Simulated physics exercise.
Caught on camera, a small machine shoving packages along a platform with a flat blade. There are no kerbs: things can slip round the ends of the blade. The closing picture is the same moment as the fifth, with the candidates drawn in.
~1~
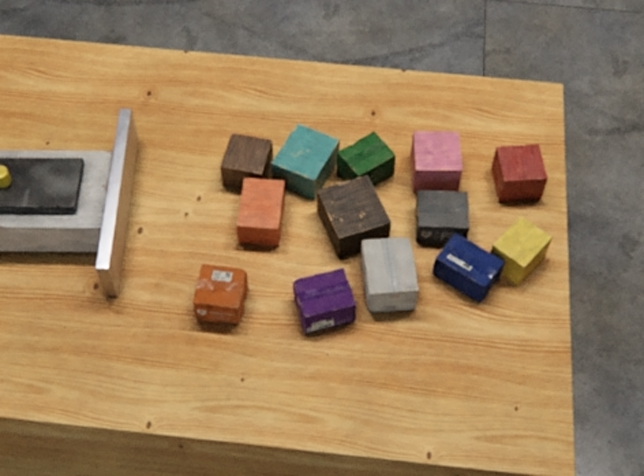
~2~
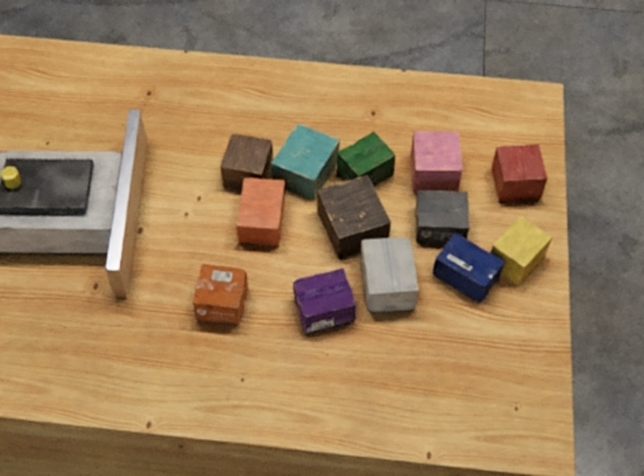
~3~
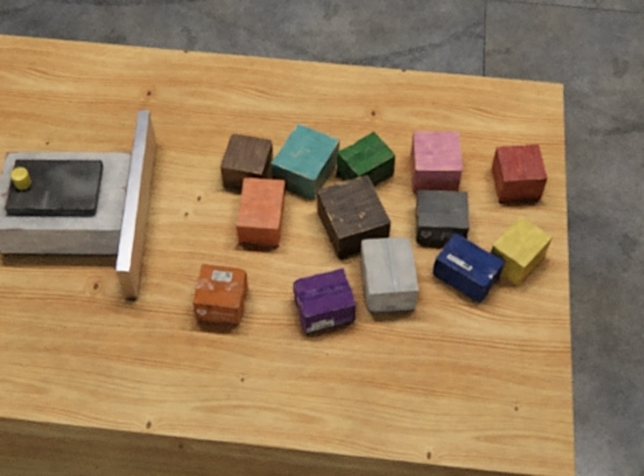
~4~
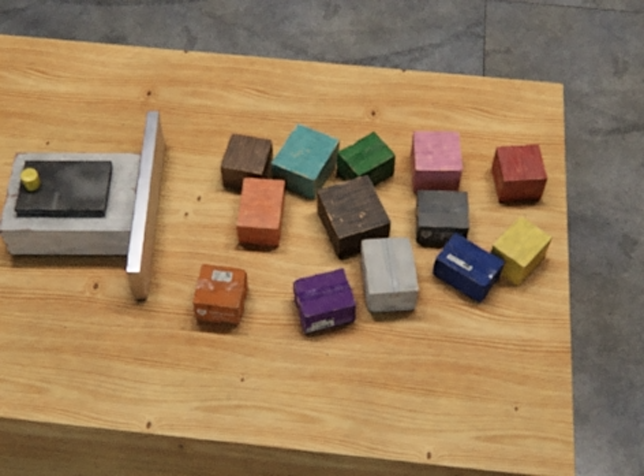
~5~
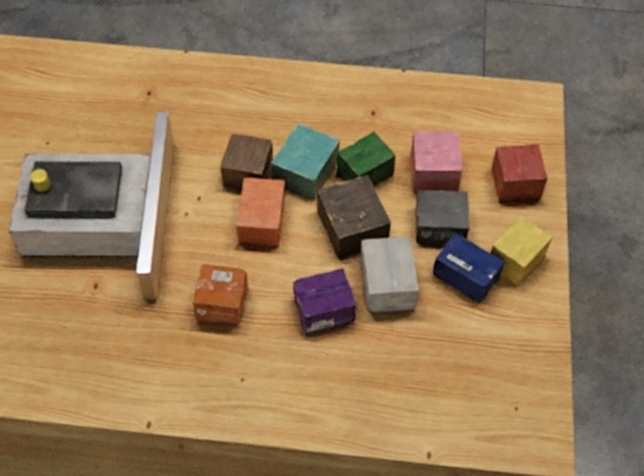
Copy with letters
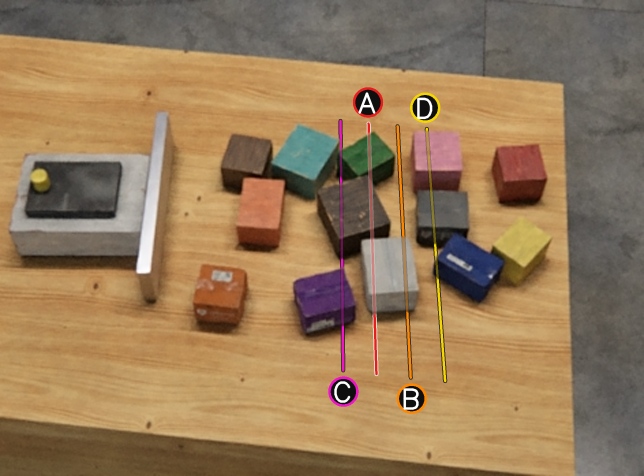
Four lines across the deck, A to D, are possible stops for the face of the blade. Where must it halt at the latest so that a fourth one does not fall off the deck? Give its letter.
It can go as far as D.
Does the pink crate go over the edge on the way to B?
No.
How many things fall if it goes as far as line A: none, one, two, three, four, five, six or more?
By then, one.
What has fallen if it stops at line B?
The red crate goes over.
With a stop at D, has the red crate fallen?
Yes.
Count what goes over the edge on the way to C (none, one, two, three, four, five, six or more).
The count is none.
On the marked copy, A at (372, 238); B at (404, 241); C at (342, 235); D at (435, 244).
Taking D. A third of the way, robot (181, 197); orange parcel (282, 298); purple parcel (332, 302).
Two thirds of the way, robot (283, 207); red crate (565, 177); pink crate (519, 169).
When it is over, robot (361, 214); pink crate over the edge; red crate over the edge; two fallen.
As for the rest, A is within the limit but short; B is within the limit but short; C is within the limit but short.
